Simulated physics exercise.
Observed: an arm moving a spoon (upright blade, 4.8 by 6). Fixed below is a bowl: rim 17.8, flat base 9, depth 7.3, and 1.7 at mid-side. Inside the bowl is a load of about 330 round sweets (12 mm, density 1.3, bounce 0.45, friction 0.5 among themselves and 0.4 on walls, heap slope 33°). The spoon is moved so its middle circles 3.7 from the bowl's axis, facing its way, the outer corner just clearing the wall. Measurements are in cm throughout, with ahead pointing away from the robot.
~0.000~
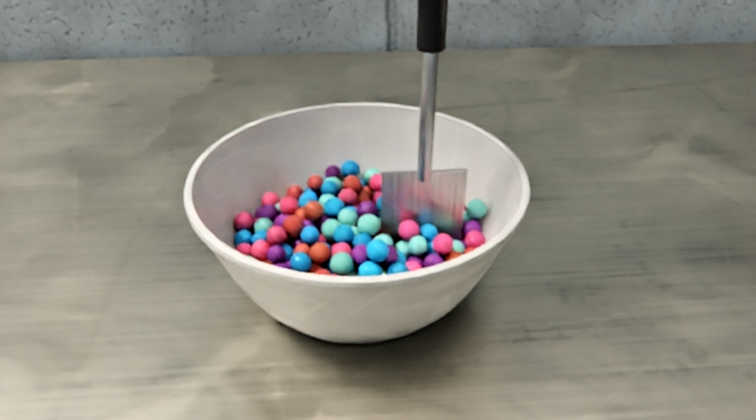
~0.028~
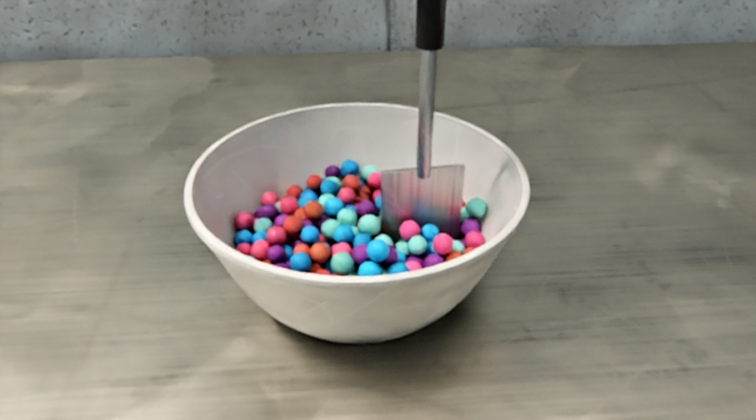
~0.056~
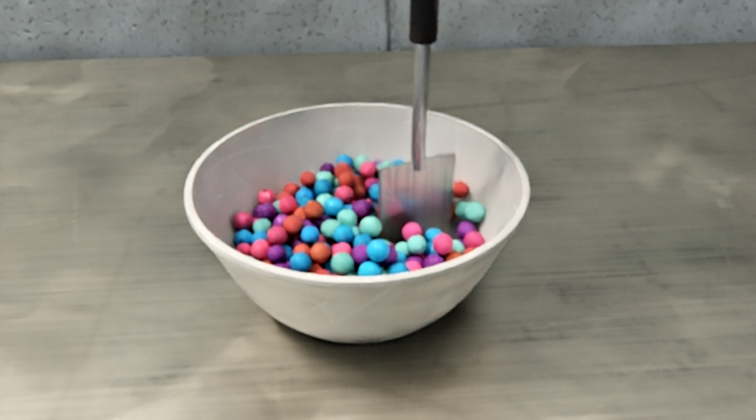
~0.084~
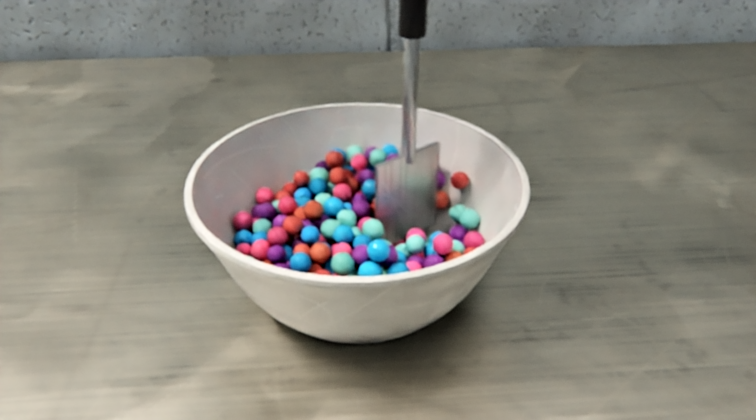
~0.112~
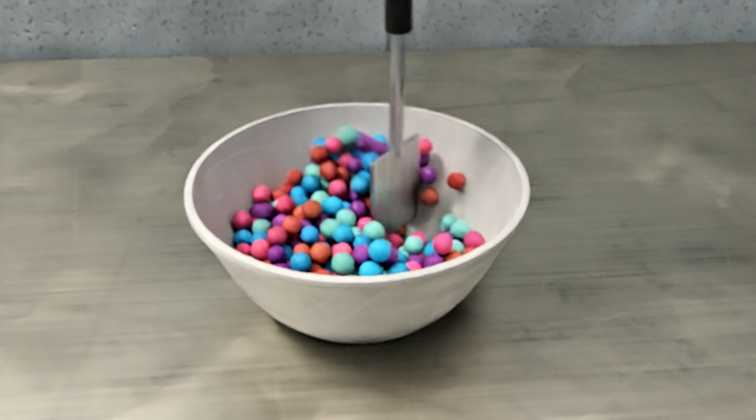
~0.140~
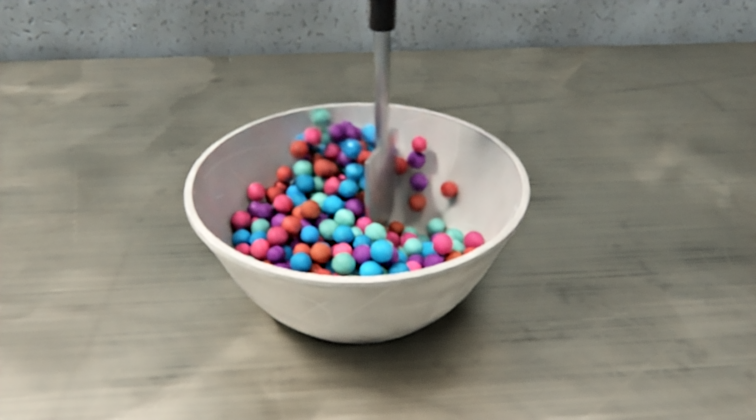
To begin with, a flat metal blade on an upright handle stands among small colourful balls on the right side of a white bowl. The blade then sweeps toward the back and left, turning edge-on, as balls heap up higher at the back and a few sit scattered on the right wall.
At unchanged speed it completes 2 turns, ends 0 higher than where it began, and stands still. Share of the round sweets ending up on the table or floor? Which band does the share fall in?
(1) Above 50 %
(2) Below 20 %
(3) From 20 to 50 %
Option 2: Below 20 %.
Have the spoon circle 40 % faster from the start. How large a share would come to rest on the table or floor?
Near 20 in a hundred, it would be.
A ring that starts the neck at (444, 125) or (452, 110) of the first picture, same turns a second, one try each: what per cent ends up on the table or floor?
First try about 20 per cent, second try about 15 per cent.
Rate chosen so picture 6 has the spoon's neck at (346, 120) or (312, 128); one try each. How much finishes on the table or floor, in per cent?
Some 25 and 45 per cent.
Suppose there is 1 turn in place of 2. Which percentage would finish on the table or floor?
It would be around 5 per cent.
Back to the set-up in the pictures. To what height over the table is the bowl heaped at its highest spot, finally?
Height: Roughly 7.5 cm.
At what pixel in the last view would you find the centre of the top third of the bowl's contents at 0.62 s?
The top third is centred near (458, 203) in the last picture.
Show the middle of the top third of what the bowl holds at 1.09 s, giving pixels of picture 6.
In the final view it lies at about (320, 264).
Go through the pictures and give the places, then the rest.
The first frame shows spoon neck at (426, 147), 0° round; upper third of the load around (351, 236), from x 245 to 475, top at y 170; 326 in the bowl.
The second frame shows spoon neck at (425, 144), 5° round; upper third of the load around (358, 230), from x 245 to 475, top at y 170.
The third frame shows spoon neck at (419, 137), 19° round; upper third of the load around (354, 219), from x 245 to 475, top at y 165.
The fourth frame shows spoon neck at (409, 130), 35° round; upper third of the load around (349, 211), from x 245 to 475, top at y 150.
The fifth frame shows spoon neck at (396, 125), 50° round; upper third of the load around (347, 204), from x 245 to 475, top at y 135.
The sixth frame shows spoon neck at (382, 121), 65° round; upper third of the load around (340, 189), from x 240 to 475, top at y 120; 326 in the bowl.
By 0.62 s, 323° round, highest piece 10 above the table; 314 in the bowl, 8 on the table or floor, 4 in flight or on the tool.
By 1.09 s, 220° round, highest piece 9 above the table; 301 in the bowl, 25 on the table or floor.
By 1.53 s, 0° round, highest piece 8 above the table; 292 in the bowl, 34 on the table or floor.
By 2.23 s, 0° round, highest piece 7 above the table; 292 in the bowl, 34 on the table or floor.
Final count, 292 in the bowl, 34 on the table or floor. That is 10 % on the table or floor.
